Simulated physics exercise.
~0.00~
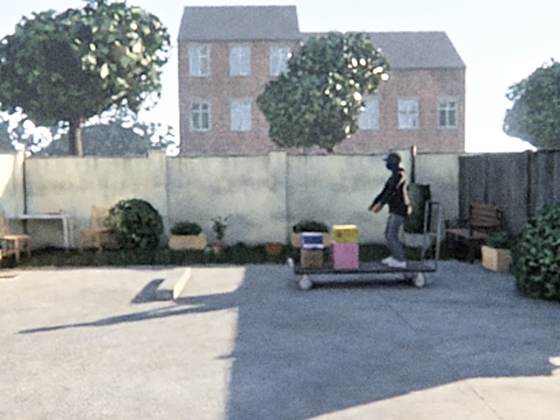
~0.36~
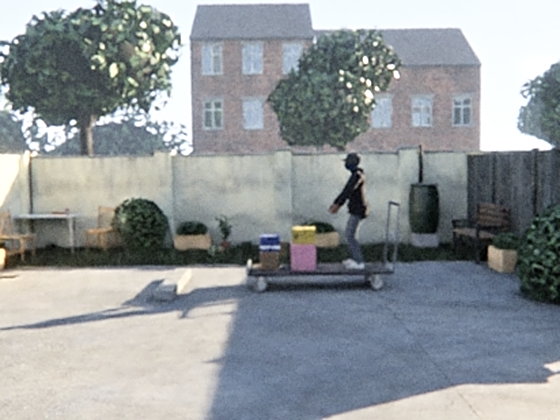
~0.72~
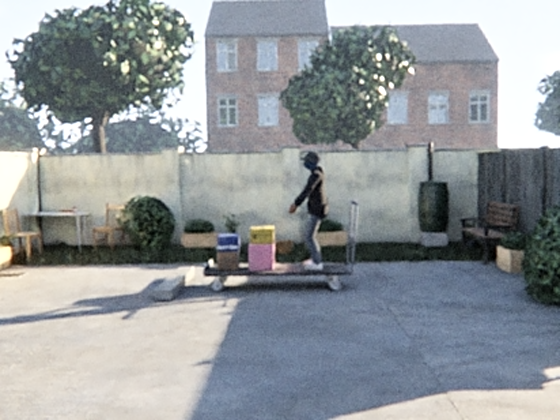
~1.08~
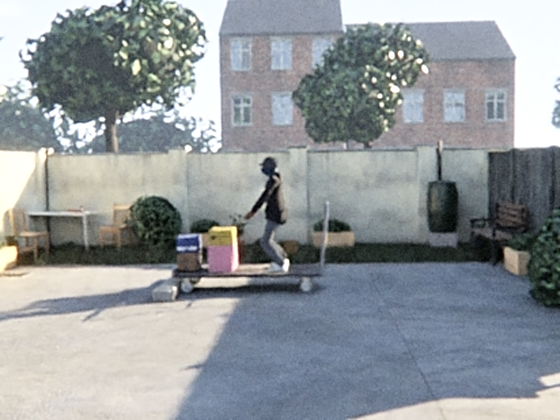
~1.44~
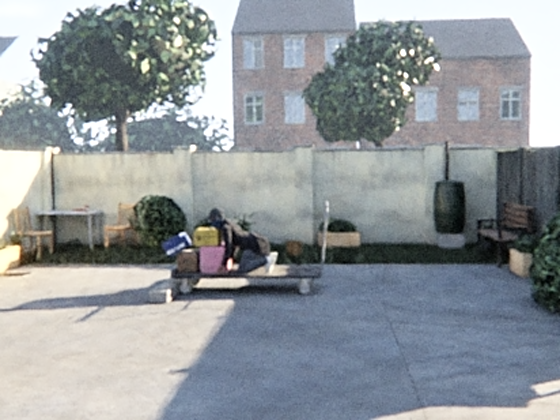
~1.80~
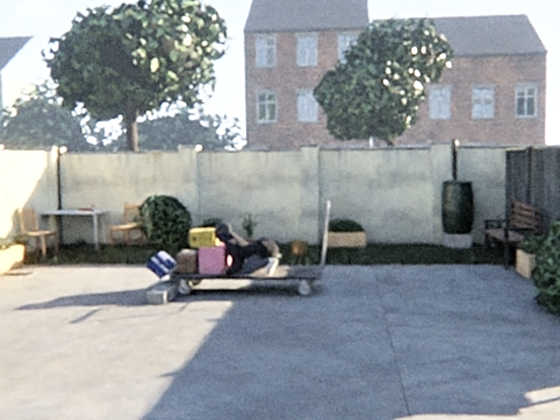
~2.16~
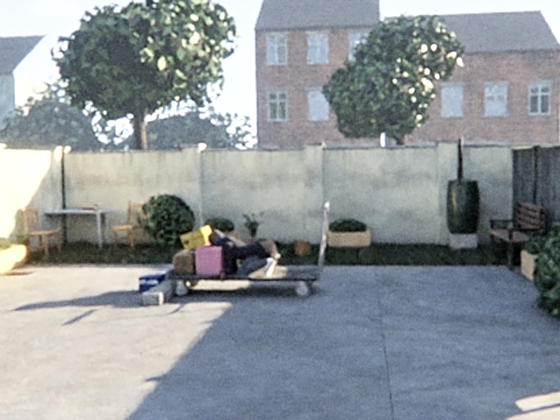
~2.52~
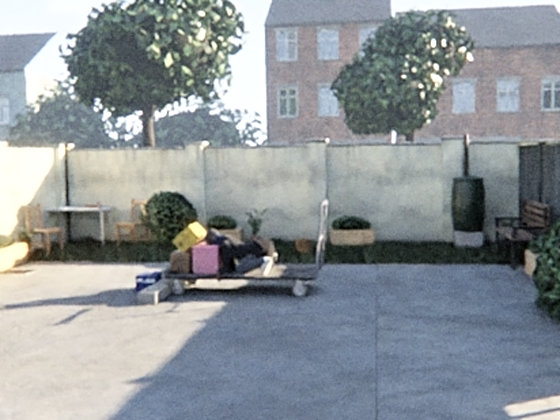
A person riding a cart left falls onto the boxes as it stops at a kerb, and the blue carton tumbles off.
